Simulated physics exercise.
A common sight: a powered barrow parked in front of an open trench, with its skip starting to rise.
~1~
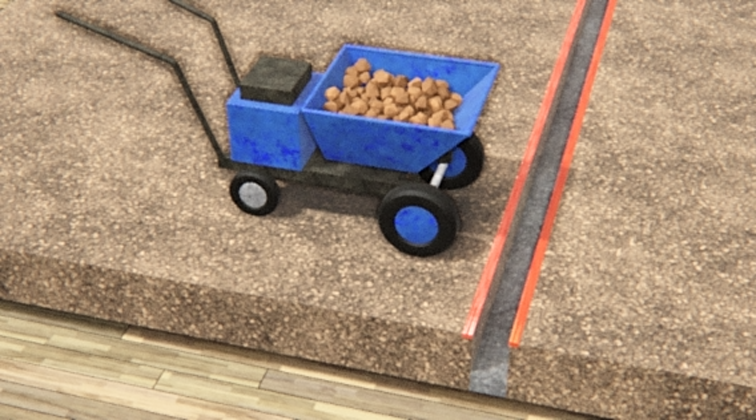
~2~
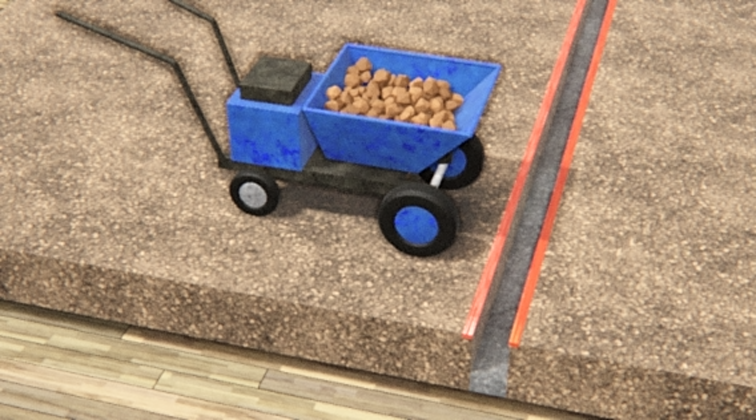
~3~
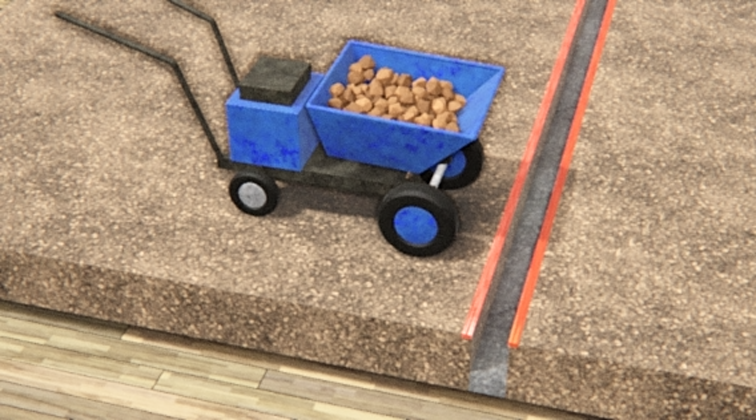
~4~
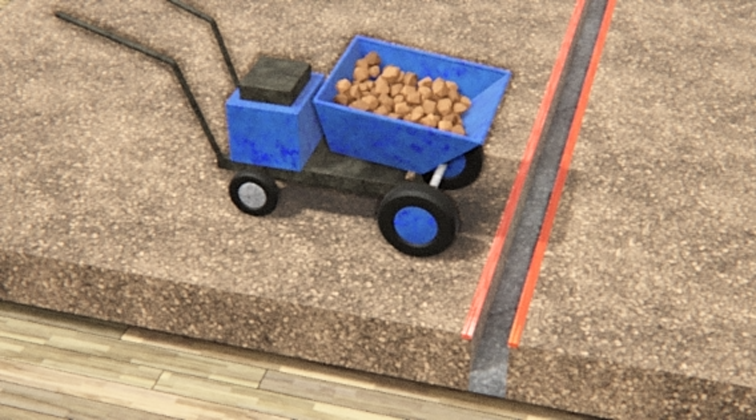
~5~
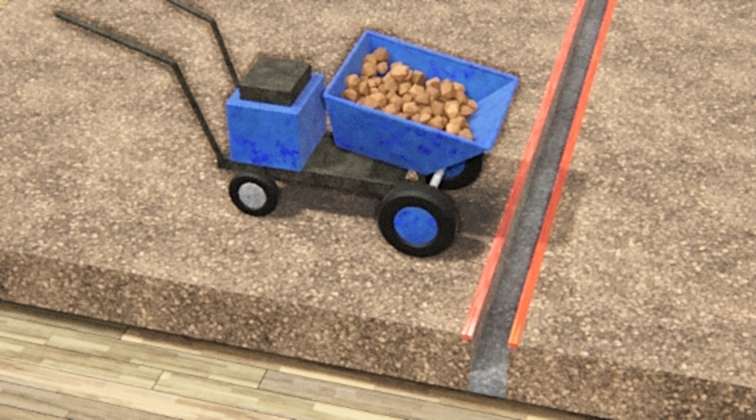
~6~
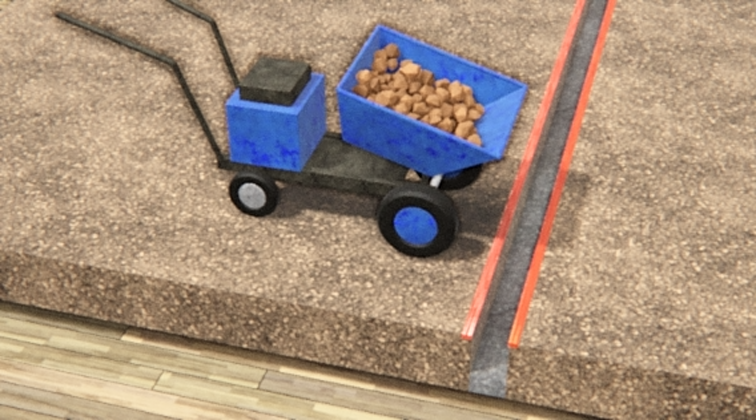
We see a blue powered barrow loaded with brown clay clods, standing left of a narrow trench edged with red strips; its wheels stay still while the skip gradually rises at the back and tilts toward the right.
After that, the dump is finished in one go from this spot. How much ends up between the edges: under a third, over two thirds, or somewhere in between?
My guess is the trench keeps shy of one third of it.
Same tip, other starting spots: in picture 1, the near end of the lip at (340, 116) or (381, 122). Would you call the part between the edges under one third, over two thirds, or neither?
Try 1, less than a third; try 2, between a third and two thirds.
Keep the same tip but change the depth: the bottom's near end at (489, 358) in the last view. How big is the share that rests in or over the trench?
The share would be close to 0 percent.
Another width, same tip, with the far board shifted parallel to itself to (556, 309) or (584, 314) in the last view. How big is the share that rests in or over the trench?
50 % and 90 %, give or take.
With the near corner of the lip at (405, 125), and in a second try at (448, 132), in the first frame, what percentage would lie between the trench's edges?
Okay, so the first one ends at 60 % and the second at 20 %.
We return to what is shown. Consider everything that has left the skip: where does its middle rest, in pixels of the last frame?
The centre ends up roughly at (603, 240).
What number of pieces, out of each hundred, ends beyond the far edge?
I'd put it at around 80 percent.
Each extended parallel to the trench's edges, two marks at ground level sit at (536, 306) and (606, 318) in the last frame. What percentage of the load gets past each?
Around 80 per cent for the first, and 30 per cent for the second.
Just after the last frame, skip tipped steeply; every one in the skip.
A moment on, skip tipped right over; roughly two thirds in the skip; roughly a quarter beyond it; just a few falling.
Further on, skip tipped right over; roughly a quarter in the skip; the larger part beyond it.
When it is over, skip tipped right over; roughly a quarter in the skip; not one in or heaped over the trench; the larger part beyond it.
